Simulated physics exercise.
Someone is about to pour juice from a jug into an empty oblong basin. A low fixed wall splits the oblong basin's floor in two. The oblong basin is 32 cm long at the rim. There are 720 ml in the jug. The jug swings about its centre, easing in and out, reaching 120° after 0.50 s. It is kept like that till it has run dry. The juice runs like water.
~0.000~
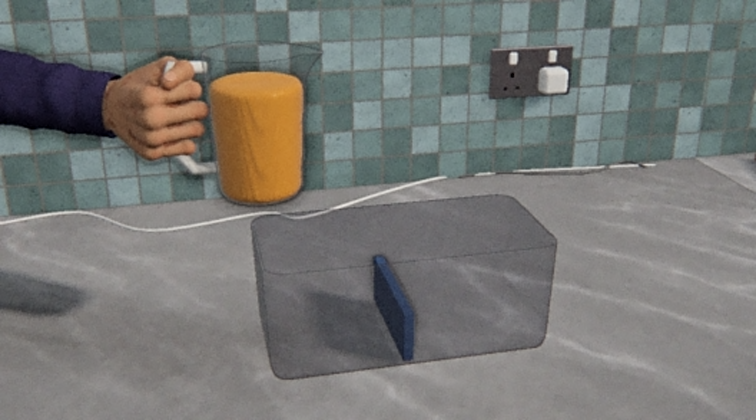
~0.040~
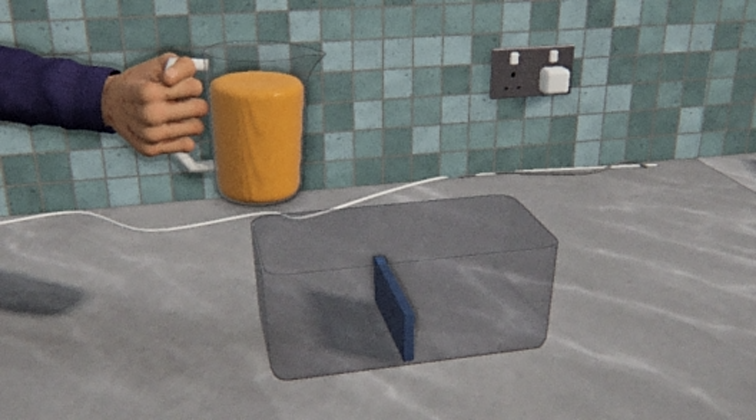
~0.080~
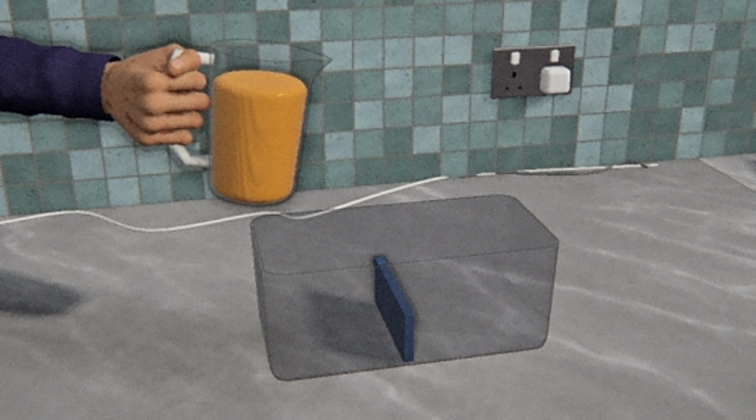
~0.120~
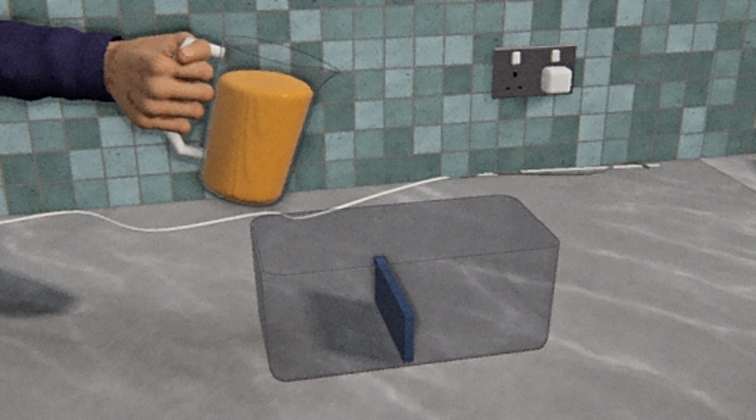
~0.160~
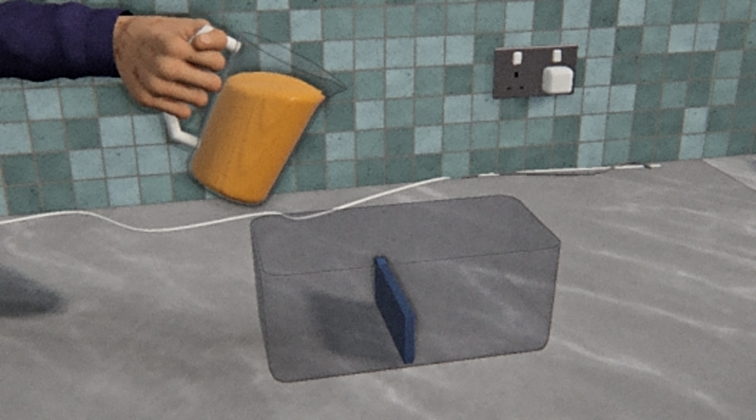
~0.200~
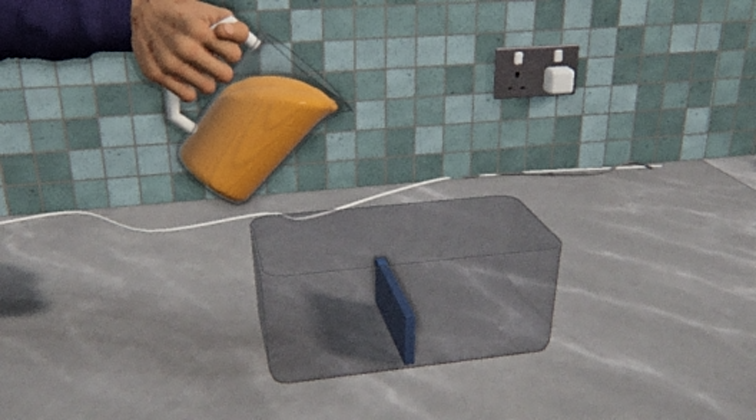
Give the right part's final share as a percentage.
The far part has some 15 per cent.
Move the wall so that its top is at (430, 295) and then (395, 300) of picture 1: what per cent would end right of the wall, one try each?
In turn about 10 and 25 per cent.
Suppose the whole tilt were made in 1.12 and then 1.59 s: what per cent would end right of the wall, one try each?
First 40, then 55 per cent.
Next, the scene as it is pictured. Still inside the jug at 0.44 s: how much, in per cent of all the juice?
Near 52 in a hundred.
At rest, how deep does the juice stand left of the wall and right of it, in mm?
Some 28 mm on the left and 4 mm on the right.
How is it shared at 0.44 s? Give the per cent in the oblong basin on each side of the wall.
Some 16 per cent left and 10 right.
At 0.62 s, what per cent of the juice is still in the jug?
Some 9 per cent.
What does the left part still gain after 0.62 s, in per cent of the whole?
Some 12 per cent.
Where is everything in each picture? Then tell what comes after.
The first frame shows tilt 0°; pouring edge (323, 50); surface from (208, 85) to (301, 79); the oblong basin's rim runs from (257, 247) to (534, 220); the wall's top is at (393, 285).
The second frame shows tilt 2°; pouring edge (326, 52); surface from (209, 83) to (302, 80).
The third frame shows tilt 7°; pouring edge (332, 58); surface from (212, 80) to (306, 82).
The fourth frame shows tilt 16°; pouring edge (340, 70); surface from (217, 88) to (312, 83).
The fifth frame shows tilt 28°; pouring edge (349, 87); surface from (210, 111) to (322, 88).
The sixth frame shows tilt 41°; pouring edge (354, 109); surface from (197, 122) to (335, 97).
By 0.44 s the tilt is 116° and 52 per cent is still to pour, 15 is left of the wall and 10 right of it.
By 0.62 s the tilt is 120° and 9 per cent is still to pour, 67 is left of the wall and 13 right of it.
By 0.80 s the tilt is 120° and 0 per cent is still to pour, 78 is left of the wall and 14 right of it.
By 1.00 s the tilt is 120° and 0 per cent is still to pour, 80 is left of the wall and 15 right of it.
At rest 80 per cent lies left of the wall, 15 right of it and 6 outside.
